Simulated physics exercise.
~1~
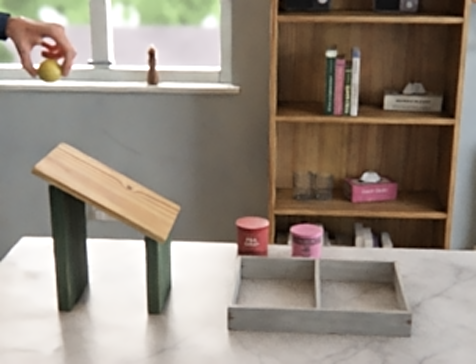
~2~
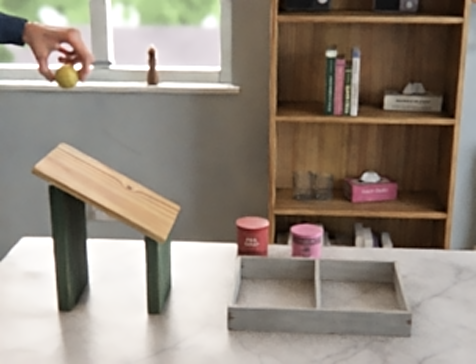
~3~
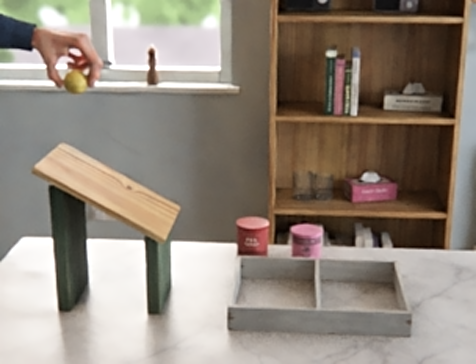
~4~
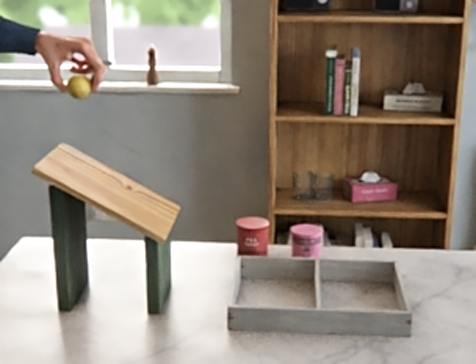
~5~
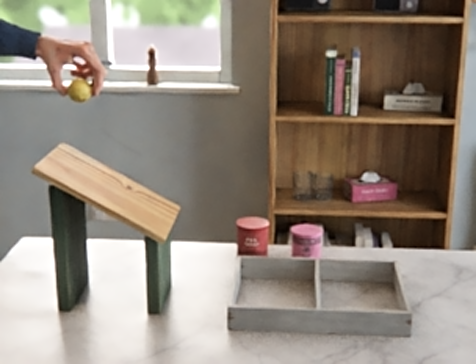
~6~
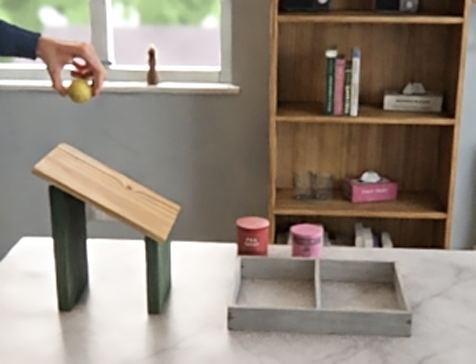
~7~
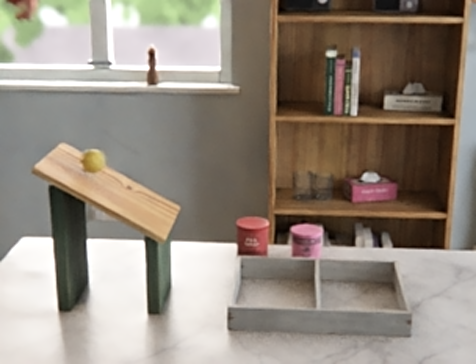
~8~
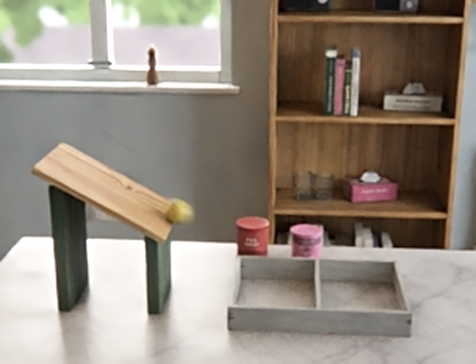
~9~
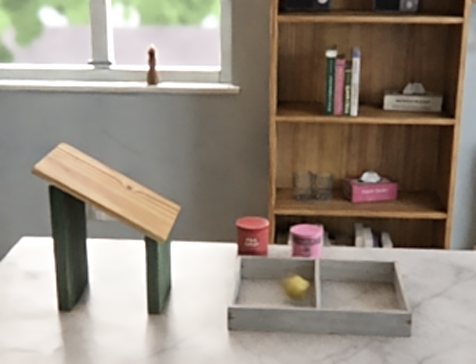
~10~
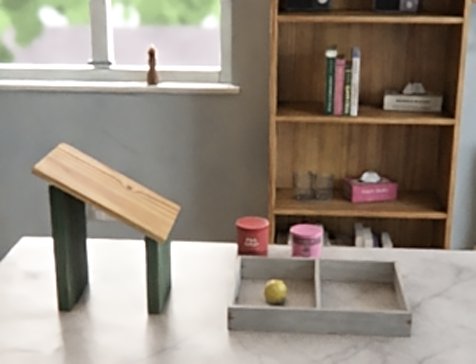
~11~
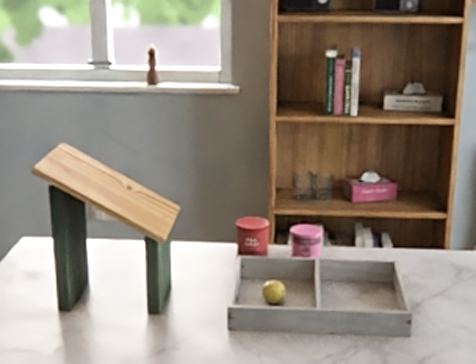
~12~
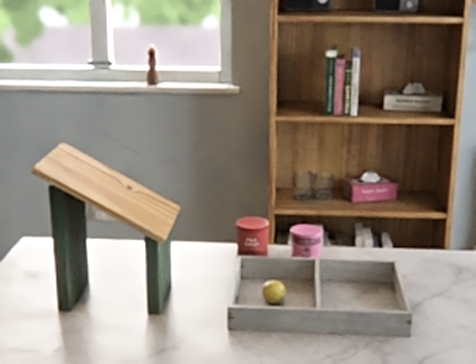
A yellow lemon is held by a hand above a slanted wooden board on green supports, at the left of a pale marble-like table seen from the front by a still camera. To the right sits a grey tray with two bays, with a red tin and a pink tin behind it, and a window and wooden bookcase beyond. The hand shifts slightly right and lets go. The lemon lands on the board, travels down the slope and drops off into the nearer, left bay. It moves back a little leftward and rests there, the tins unmoved.
